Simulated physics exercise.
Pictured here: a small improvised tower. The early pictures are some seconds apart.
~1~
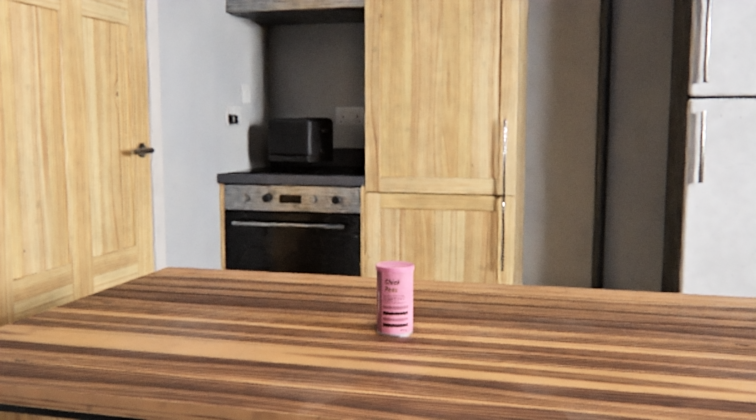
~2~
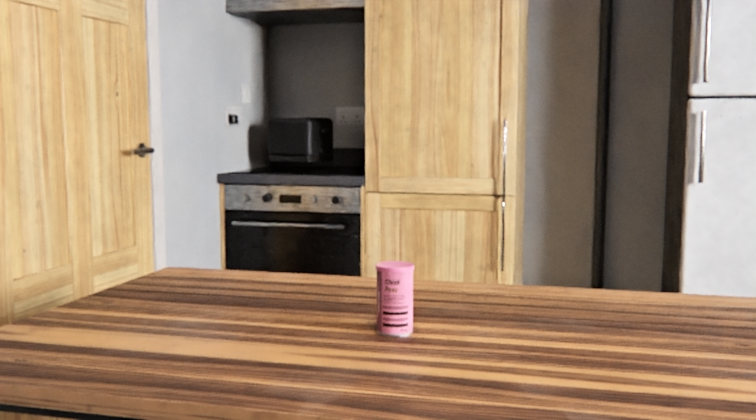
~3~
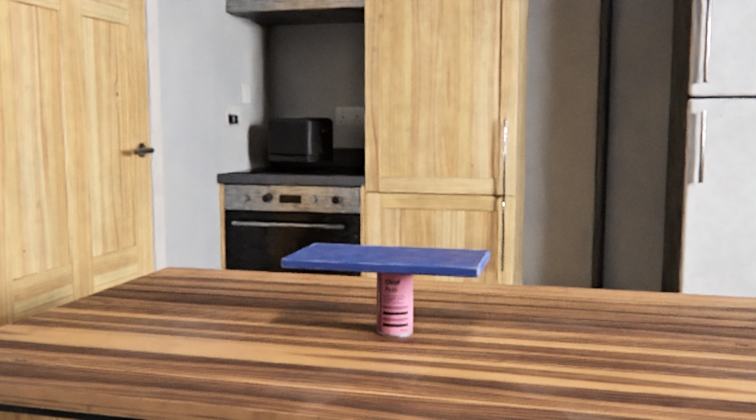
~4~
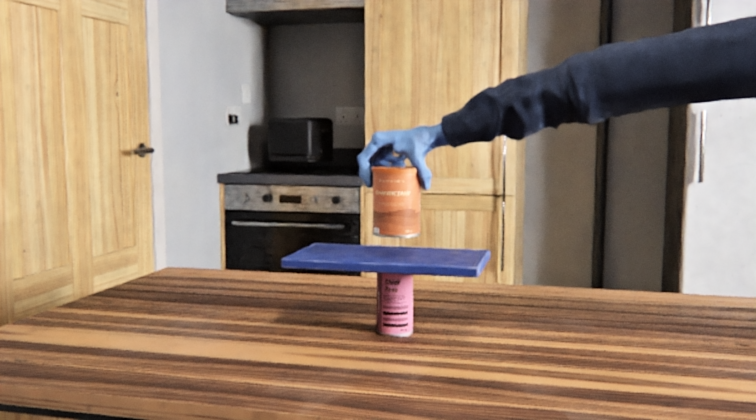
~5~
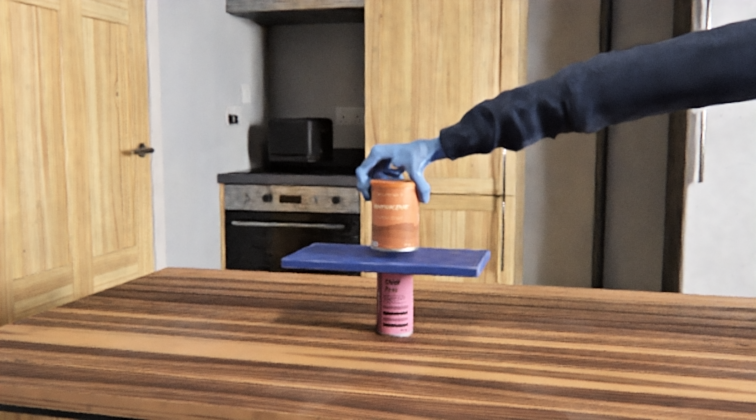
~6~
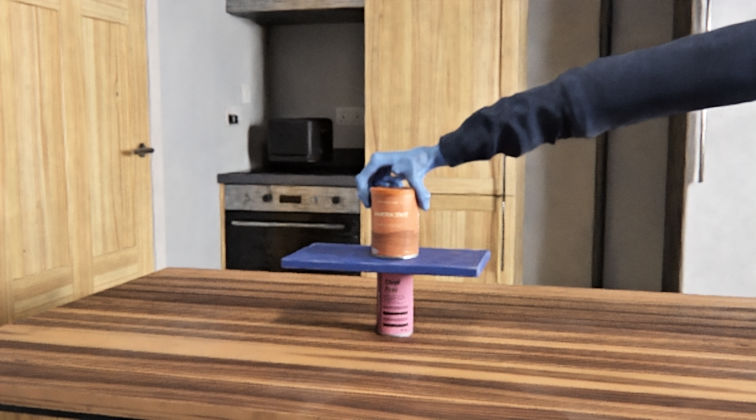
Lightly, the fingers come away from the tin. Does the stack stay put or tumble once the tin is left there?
The stack stands firm.
Then, 0.30 s later than the last frame, all is still.
Then, 0.70 s later than the last frame, orange tin resting near (395, 222).
When it is over, all 3 as before. End places, in pixels of the last picture, orange tin near (395, 222). The stack keeps its balance.
